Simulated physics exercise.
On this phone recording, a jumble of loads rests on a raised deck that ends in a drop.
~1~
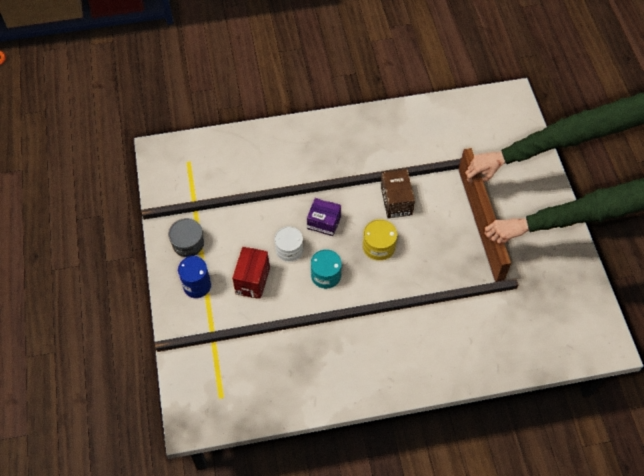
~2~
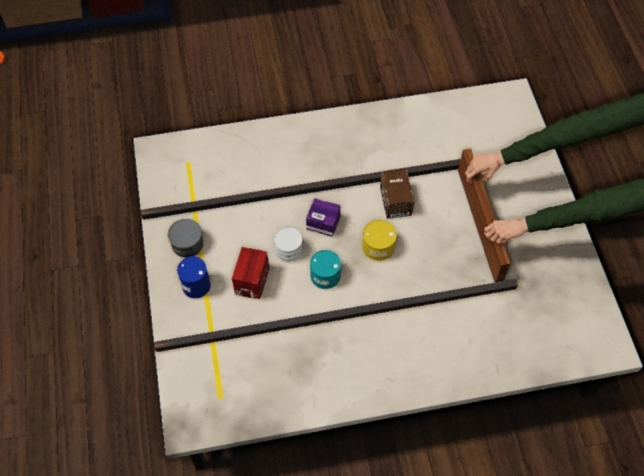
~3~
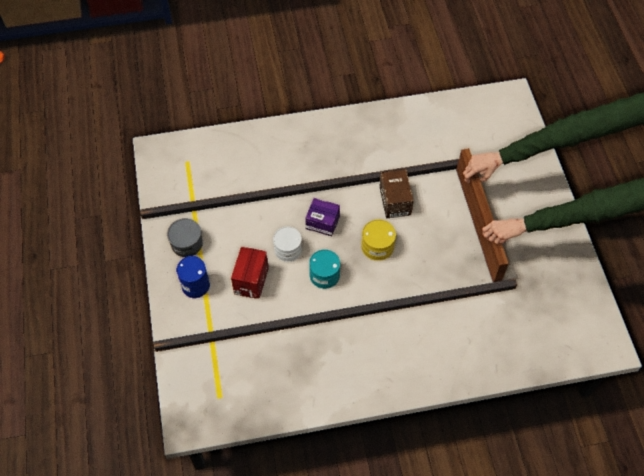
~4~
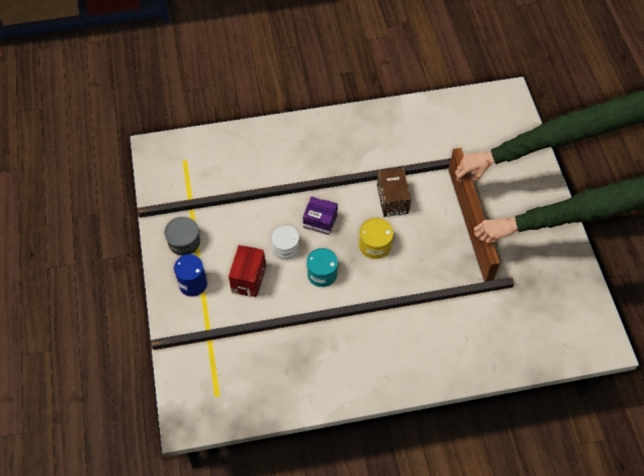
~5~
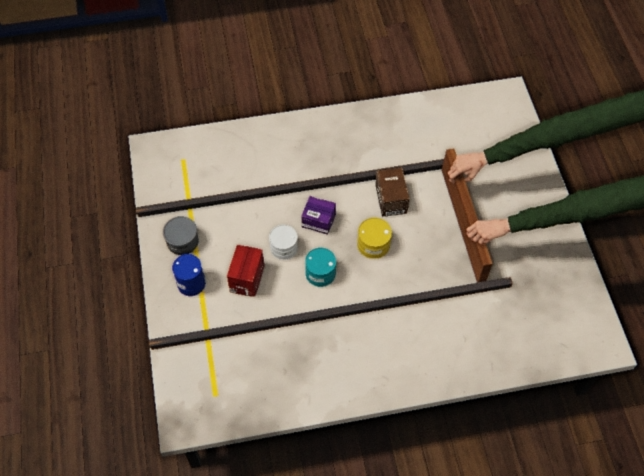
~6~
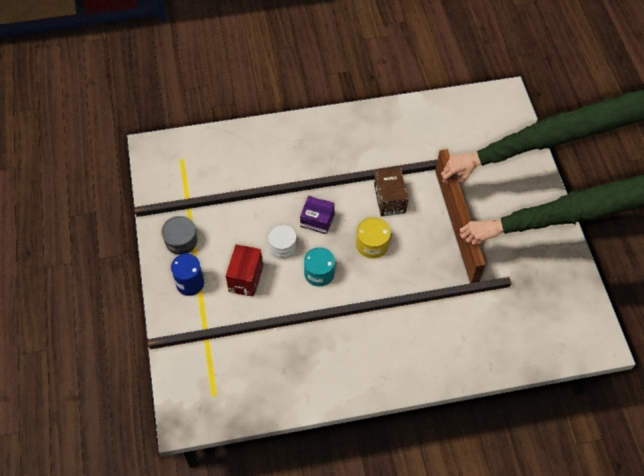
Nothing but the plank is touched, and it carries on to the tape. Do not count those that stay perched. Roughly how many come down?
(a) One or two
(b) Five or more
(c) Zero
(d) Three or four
(a) One or two.
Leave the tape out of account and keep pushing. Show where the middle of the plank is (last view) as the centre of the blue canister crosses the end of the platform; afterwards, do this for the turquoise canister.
The middle is at (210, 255) when it's the blue canister, and at (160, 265) when it's the turquoise canister.
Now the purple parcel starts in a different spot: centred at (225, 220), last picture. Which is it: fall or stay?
Lab note: From that start it stays aboard.
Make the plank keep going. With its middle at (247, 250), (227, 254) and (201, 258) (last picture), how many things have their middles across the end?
In order: 0, 0, 2.
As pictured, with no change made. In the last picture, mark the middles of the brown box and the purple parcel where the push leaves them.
Taking them in turn, first comes (177, 225), then (148, 229).
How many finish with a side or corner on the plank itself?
The count in contact is 3.
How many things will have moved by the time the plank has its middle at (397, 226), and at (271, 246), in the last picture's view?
First 1, then 6.
Soon after, none off yet; grey pail at rest near (180, 236); blue canister at rest near (188, 275); red parcel at rest near (245, 271).
After that, none off yet; grey pail at rest near (180, 236); blue canister at rest near (188, 275); red parcel displaced a little near (237, 274).
In the end, the number that fall off is one or two; gone, blue canister and grey pail.
